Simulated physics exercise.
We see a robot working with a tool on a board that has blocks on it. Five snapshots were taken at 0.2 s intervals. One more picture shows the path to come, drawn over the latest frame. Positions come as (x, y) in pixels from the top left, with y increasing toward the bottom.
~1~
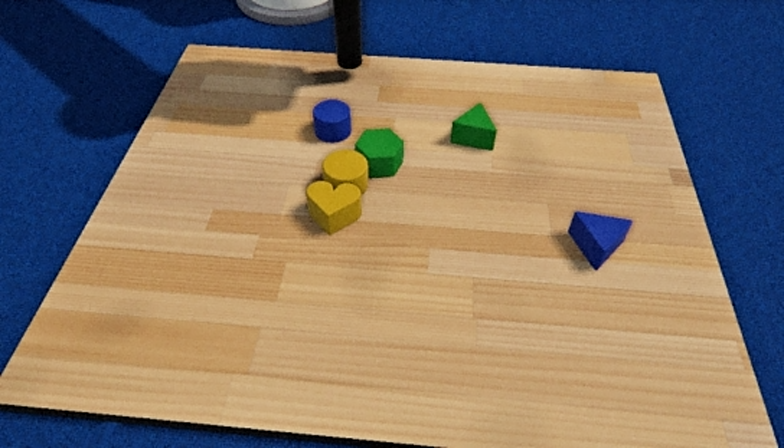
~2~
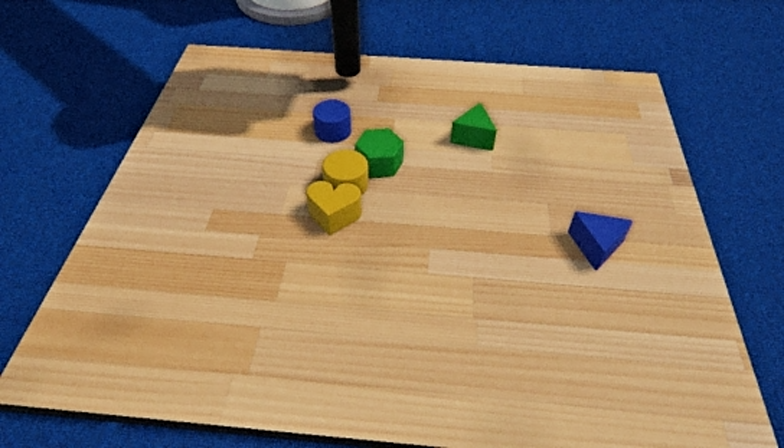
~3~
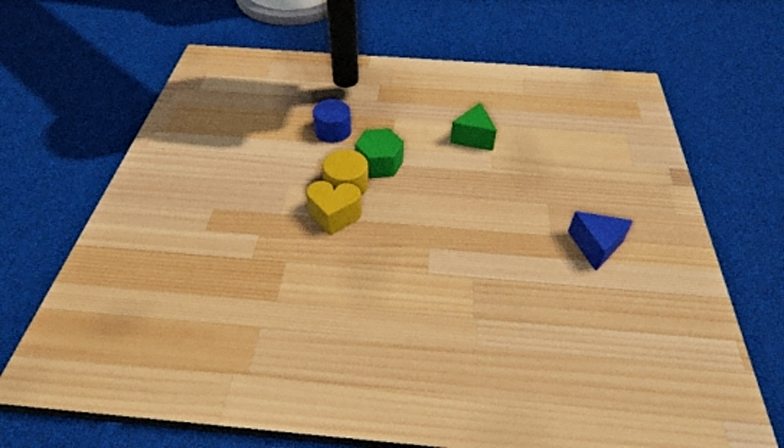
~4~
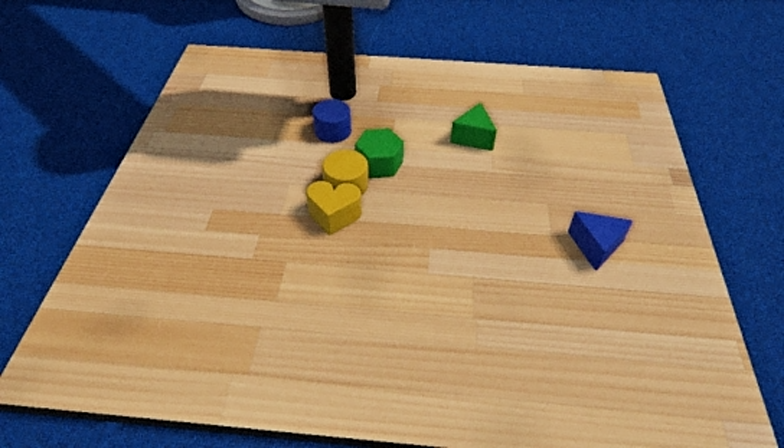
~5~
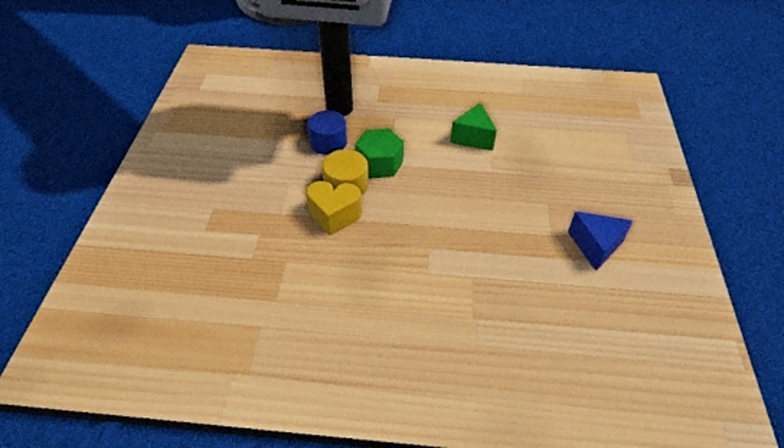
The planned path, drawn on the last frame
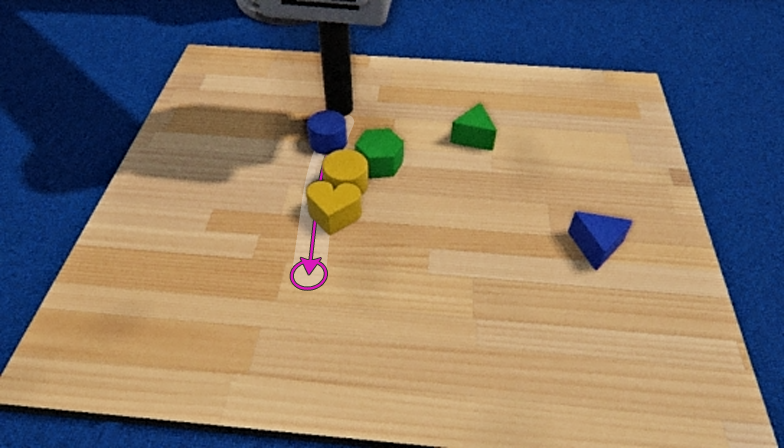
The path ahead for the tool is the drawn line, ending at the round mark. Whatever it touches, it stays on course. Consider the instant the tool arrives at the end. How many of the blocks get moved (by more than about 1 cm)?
In total, three or more blocks get moved by over 1 cm.
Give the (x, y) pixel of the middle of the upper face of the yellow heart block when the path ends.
I'd expect the centre of its top face to be at (351, 231).
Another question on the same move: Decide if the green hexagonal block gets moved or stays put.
The green hexagonal block will stay where it is.
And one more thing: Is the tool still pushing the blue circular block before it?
I believe not.
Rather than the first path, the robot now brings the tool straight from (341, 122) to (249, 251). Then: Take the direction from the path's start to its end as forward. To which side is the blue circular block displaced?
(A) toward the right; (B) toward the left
Choice B: Toward the left.
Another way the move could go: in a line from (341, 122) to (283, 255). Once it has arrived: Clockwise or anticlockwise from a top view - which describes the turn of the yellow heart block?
Verdict: Counterclockwise.
Path on the board, from (341, 122) over (319, 189) to (309, 275).
The first path, step by step. One third of the way, tool at (323, 152); blue circular block at (297, 163).
Two thirds of the way, tool at (314, 203); blue circular block at (276, 187); yellow heart block at (344, 216); yellow circular block at (355, 174).
At the end, tool at (307, 262); blue circular block at (276, 187); yellow heart block at (351, 231), turned 75° anticlockwise; yellow circular block at (355, 174); green hexagonal block in place.
